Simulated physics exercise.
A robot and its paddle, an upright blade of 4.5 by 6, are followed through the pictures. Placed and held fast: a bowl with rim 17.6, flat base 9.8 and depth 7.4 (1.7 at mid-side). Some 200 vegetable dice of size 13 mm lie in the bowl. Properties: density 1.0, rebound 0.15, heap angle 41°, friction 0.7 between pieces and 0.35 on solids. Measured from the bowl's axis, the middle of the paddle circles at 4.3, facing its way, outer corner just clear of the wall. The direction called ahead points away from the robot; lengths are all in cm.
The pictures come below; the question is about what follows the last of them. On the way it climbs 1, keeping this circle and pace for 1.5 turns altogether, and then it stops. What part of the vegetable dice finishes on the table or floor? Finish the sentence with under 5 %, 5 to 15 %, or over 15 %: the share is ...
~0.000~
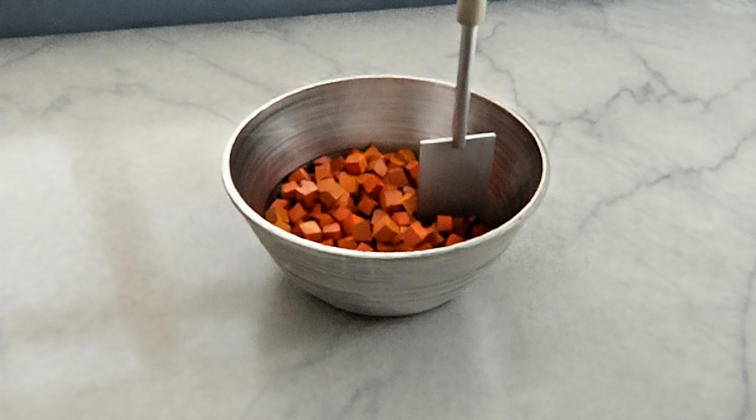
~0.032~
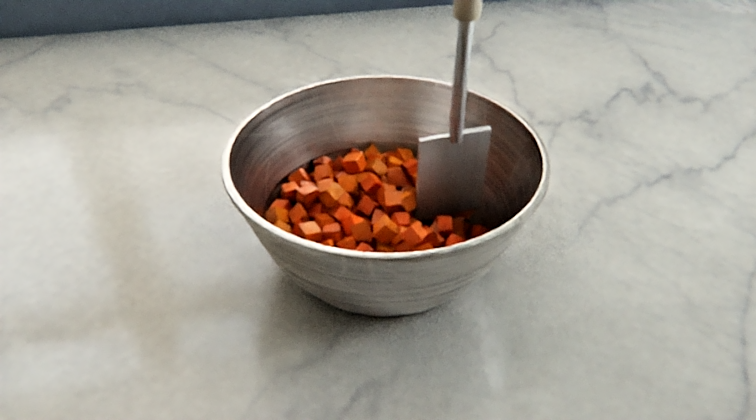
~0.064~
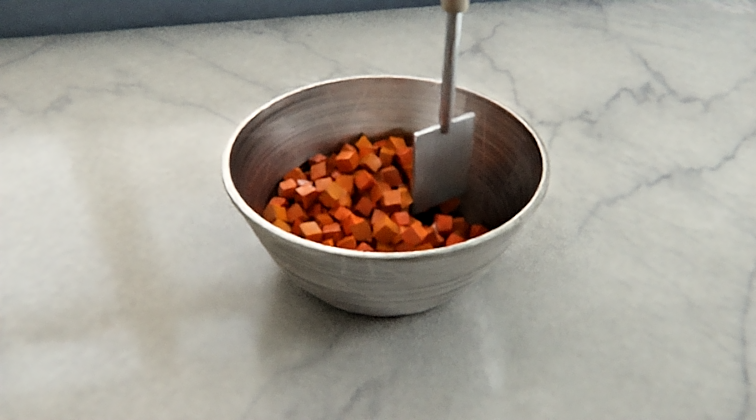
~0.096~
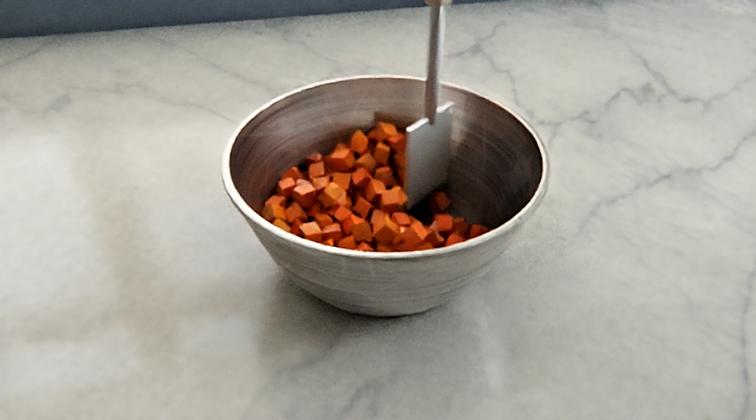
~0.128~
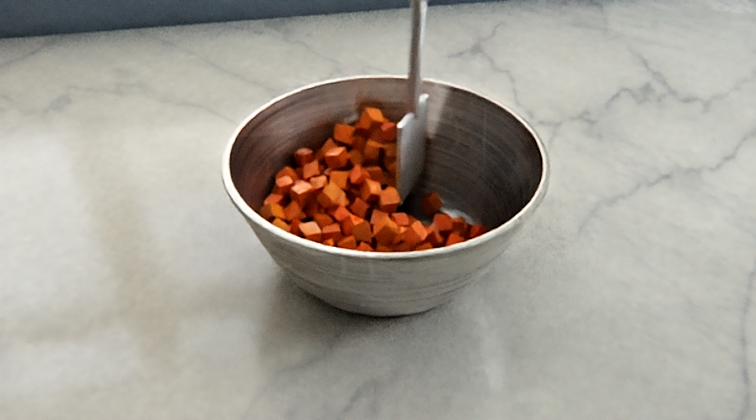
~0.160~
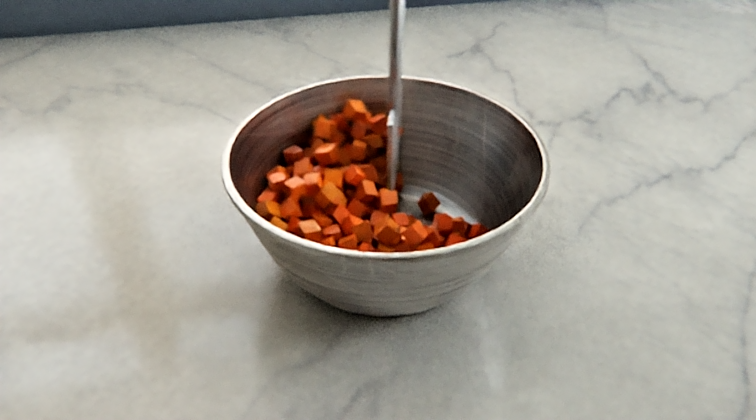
The share is 5 to 15 %.
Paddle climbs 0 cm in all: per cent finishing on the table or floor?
About 5 per cent.
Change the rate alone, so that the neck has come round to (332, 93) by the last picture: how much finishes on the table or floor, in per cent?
About 30 %.
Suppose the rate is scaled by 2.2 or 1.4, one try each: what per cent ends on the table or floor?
Estimates in order: Some 40 % and some 15 %.
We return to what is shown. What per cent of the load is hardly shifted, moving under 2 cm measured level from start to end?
Something close to 20 percent, I'd say.
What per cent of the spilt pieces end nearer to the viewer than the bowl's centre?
Around 60 %.
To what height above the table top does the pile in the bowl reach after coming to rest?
The top sits some 7.0 cm up.
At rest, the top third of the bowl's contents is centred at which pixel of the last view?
I'd put it at about (359, 250).
By 0.52 s, 254° round, highest piece 8 above the table; 199 in the bowl, 2 in flight or on the tool.
By 0.89 s, 78° round, highest piece 9 above the table; 191 in the bowl, 8 on the table or floor, 2 in flight or on the tool.
By 1.27 s, 180° round, highest piece 7 above the table; 183 in the bowl, 17 on the table or floor, 1 in flight or on the tool.
By 1.97 s, 180° round, highest piece 7 above the table; 183 in the bowl, 18 on the table or floor.
Final count, 183 in the bowl, 18 on the table or floor. That is 9 % on the table or floor.
